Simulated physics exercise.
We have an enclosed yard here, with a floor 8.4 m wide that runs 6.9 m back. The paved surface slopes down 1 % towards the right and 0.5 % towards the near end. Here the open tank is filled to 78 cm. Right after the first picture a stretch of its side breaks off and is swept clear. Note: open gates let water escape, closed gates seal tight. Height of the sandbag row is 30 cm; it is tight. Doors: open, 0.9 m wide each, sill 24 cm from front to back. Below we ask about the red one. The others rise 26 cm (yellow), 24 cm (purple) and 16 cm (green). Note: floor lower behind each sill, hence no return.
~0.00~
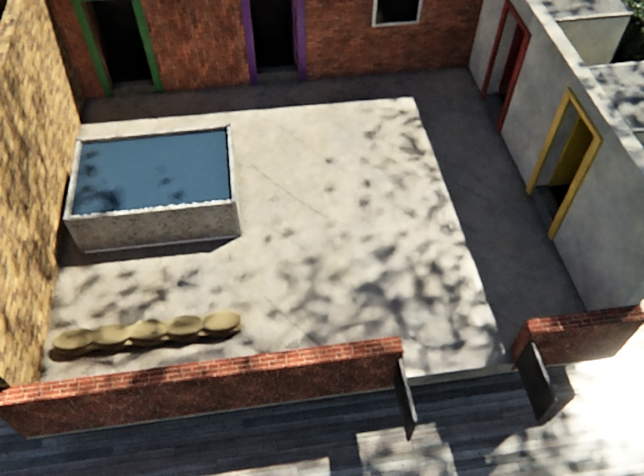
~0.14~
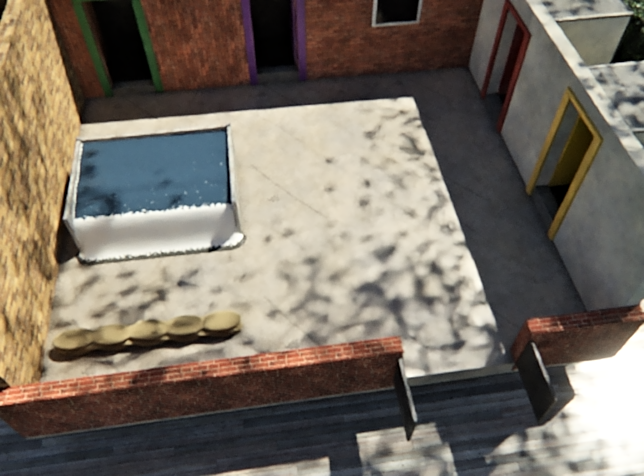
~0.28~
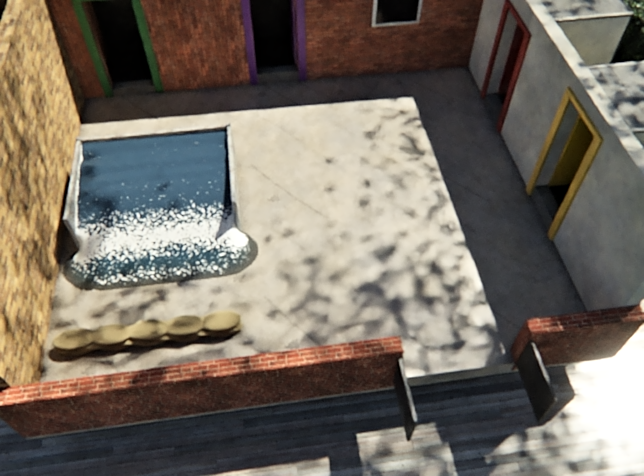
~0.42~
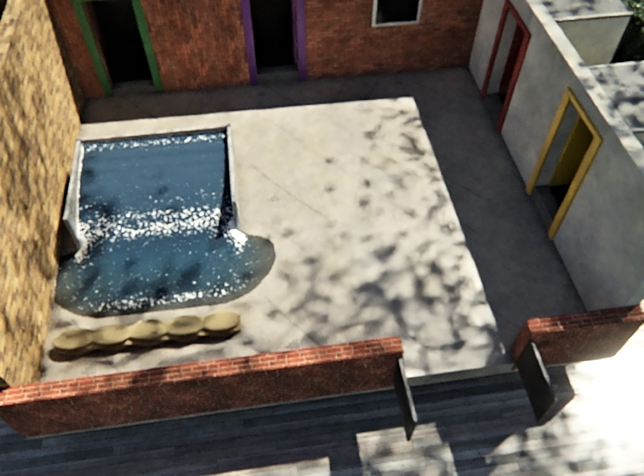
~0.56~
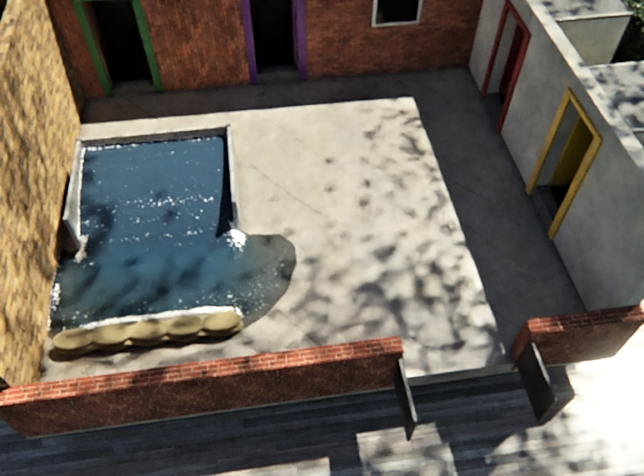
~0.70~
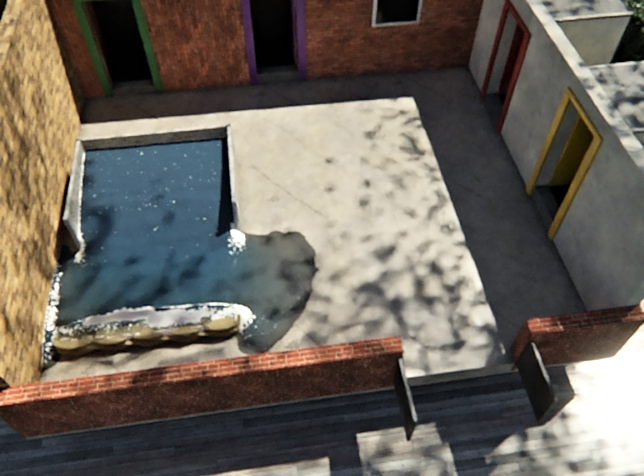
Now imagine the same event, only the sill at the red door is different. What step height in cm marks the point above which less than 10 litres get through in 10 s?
The point is around 5.5 cm.
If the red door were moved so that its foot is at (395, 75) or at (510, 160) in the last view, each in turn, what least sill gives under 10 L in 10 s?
Roughly 7.5 cm, then roughly 10.0 cm.
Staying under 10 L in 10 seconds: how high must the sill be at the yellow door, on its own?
Yellow: 16 cm.
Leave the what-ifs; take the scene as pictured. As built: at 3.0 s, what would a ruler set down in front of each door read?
Depths in cm - yellow: 0, red: 0, purple: 0, green: 0.
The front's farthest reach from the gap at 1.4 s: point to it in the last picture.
Near pixel (376, 366).
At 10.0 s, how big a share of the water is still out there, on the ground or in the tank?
About 88 in every hundred.
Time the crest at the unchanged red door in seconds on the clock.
Some 6.0 s, more or less.
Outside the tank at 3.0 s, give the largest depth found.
32 cm.
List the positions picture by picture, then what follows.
The first picture shows still water, 78 cm deep, in the open tank at (154, 172); the red door at (503, 73) is dry.
In the second picture, the front is at (89, 262), 0.3 m from the gap at (159, 232); 0.6 m2 of floor is wet, 78 cm left at the back.
In the third picture, the gap is at (160, 233), the front 0.8 m out at (97, 287); the back of the open tank holds 77 cm.
In the fourth picture, the front is at (91, 313), 1.3 m from the gap at (160, 234); 4.0 m2 of floor is wet, 70 cm left at the back.
In the fifth picture, the gap is at (160, 234), the front 1.8 m out at (246, 321); the back of the open tank holds 66 cm.
In the sixth picture, water pours out at (160, 235) and has run 2.3 m, to (264, 347); about 13 cm deep outside, 64 cm at the back; 5.3 m in a straight line remain to the red door at (503, 73).
After 1.4 s water covers 25 % of the floor, deepest (54 cm) near (156, 318); it has not reached the red door.
After 3.0 s water covers 40 % of the floor, deepest (32 cm) near (37, 410); it has not reached the red door.
After 10.0 s water covers 85 % of the floor, deepest (14 cm) near (469, 78); 9 cm at the red door, 0 litres in over its 15 cm sill.
At the red door as built, the water arrived by 5.0 s and peaked near 10 cm at 6.2 s.
With a sill of 5 cm, 13 litres would have come in within the 10 s; with 6 cm, 7 litres. So under 10 litres takes about 5.5 cm.
